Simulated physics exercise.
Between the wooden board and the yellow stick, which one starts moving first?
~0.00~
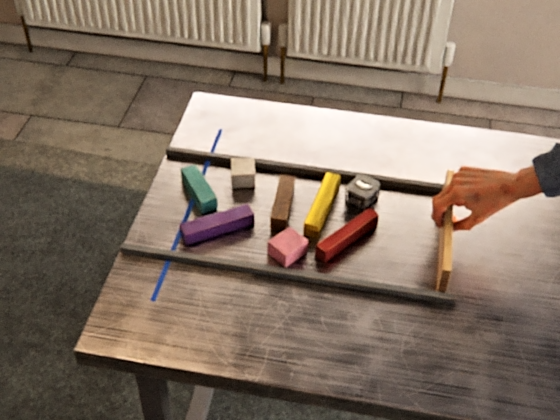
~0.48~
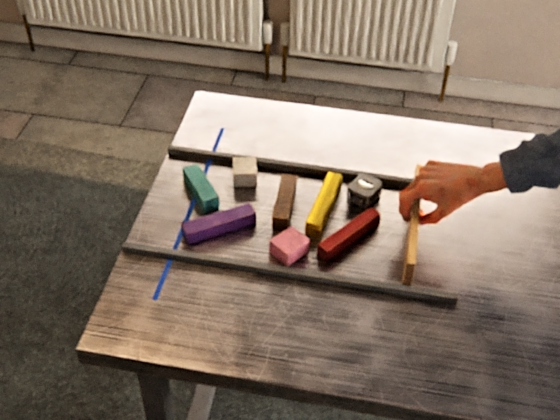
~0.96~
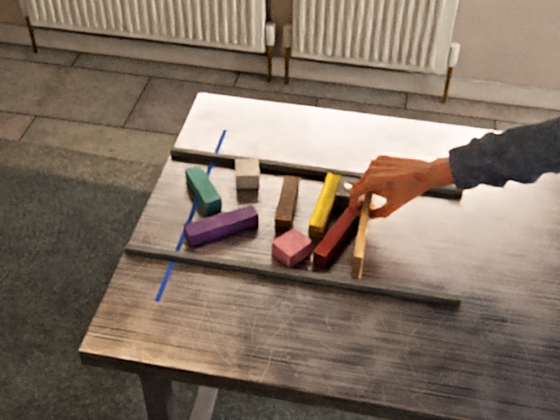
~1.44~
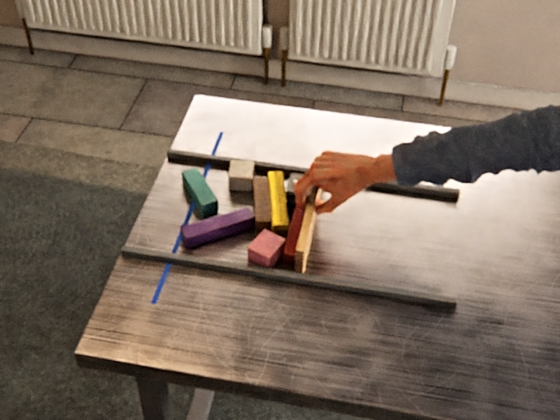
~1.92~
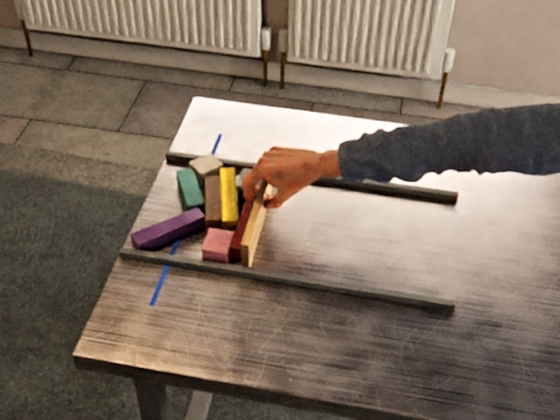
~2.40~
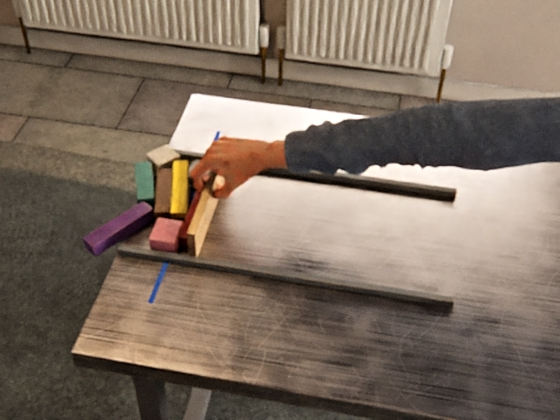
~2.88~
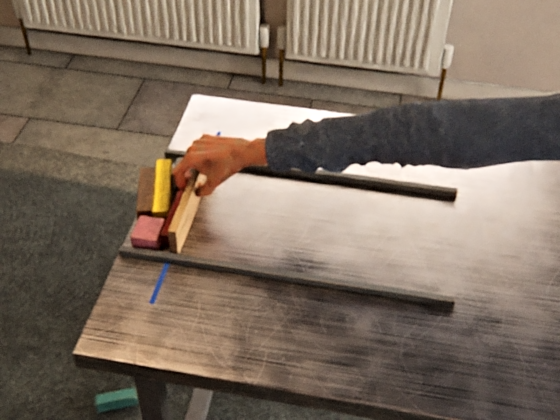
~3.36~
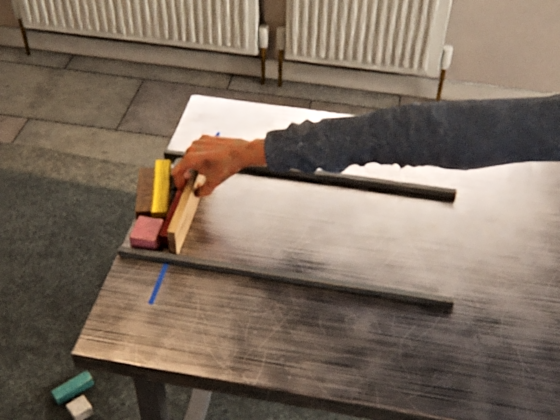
The wooden board starts moving first, pushed left by the hand, and the yellow stick only shifts later, once the board has come close to it.
